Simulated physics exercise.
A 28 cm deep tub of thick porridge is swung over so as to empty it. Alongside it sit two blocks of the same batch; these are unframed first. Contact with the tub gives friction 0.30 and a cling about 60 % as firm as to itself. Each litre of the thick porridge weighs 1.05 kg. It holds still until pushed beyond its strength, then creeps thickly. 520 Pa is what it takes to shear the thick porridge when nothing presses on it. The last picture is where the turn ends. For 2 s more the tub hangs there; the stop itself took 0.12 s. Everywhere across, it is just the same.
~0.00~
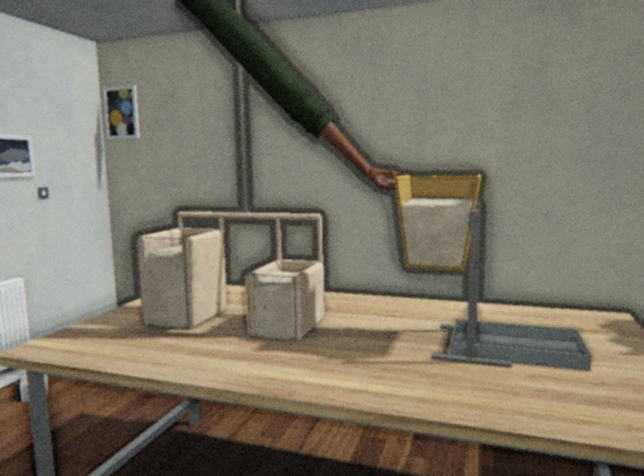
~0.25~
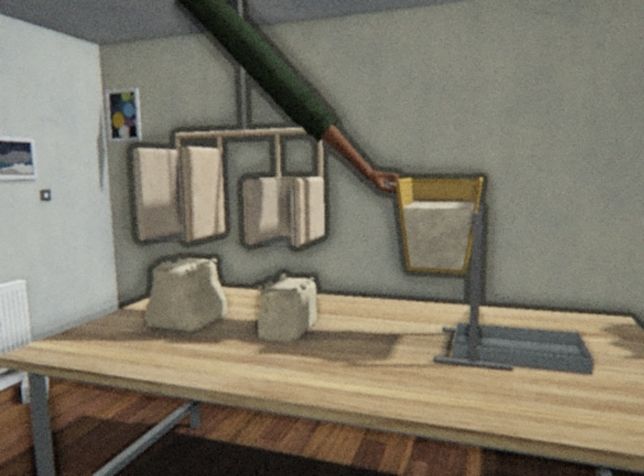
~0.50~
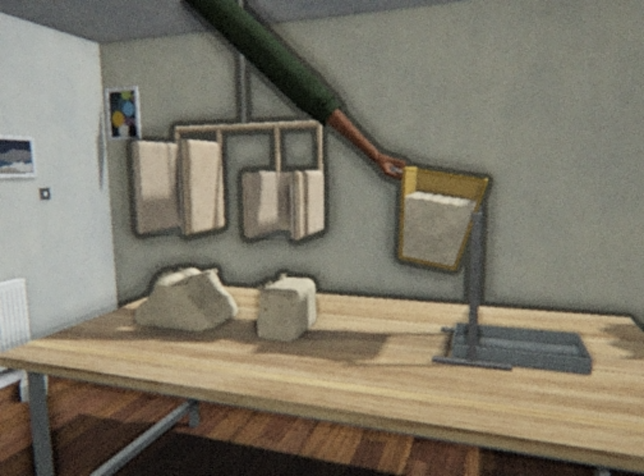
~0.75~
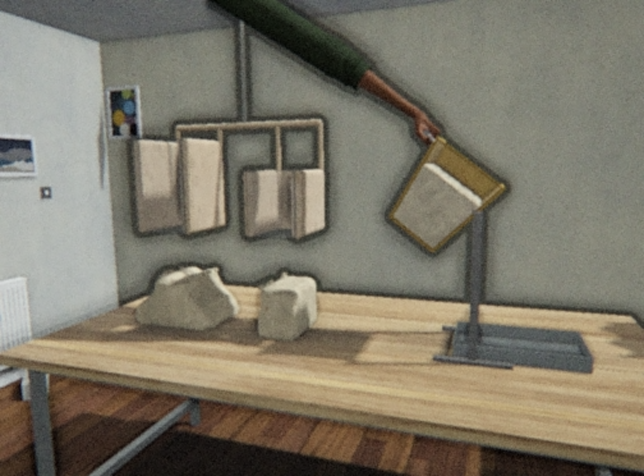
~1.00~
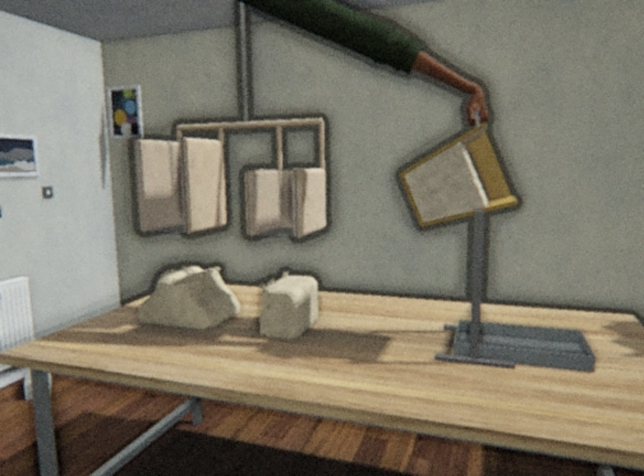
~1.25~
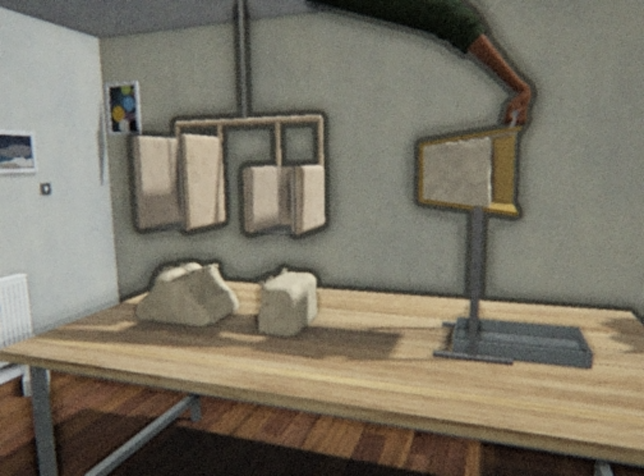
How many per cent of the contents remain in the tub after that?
100 %.
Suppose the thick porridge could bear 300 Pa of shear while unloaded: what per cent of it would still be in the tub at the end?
Around 60 per cent.
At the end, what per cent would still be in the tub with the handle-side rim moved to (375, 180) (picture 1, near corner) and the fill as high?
Around 50 percent would still be in the tub at the end.
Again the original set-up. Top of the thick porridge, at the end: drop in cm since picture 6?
Roughly 3 cm.
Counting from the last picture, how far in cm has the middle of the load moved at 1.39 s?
The distance comes to some 1 cm.
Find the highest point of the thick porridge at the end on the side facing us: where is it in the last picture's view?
Around (444, 151).
By 1.39 s, the tub is at 89 degrees and holds 100 %.
By 1.56 s, the tub is at 89 degrees and holds 100 %.
By 1.73 s, the tub is at 89 degrees and holds 100 %.
By 1.90 s, the tub is at 89 degrees and holds 100 %.
By 3.25 s, at the end, the tub is at 89 degrees and holds 100 %.
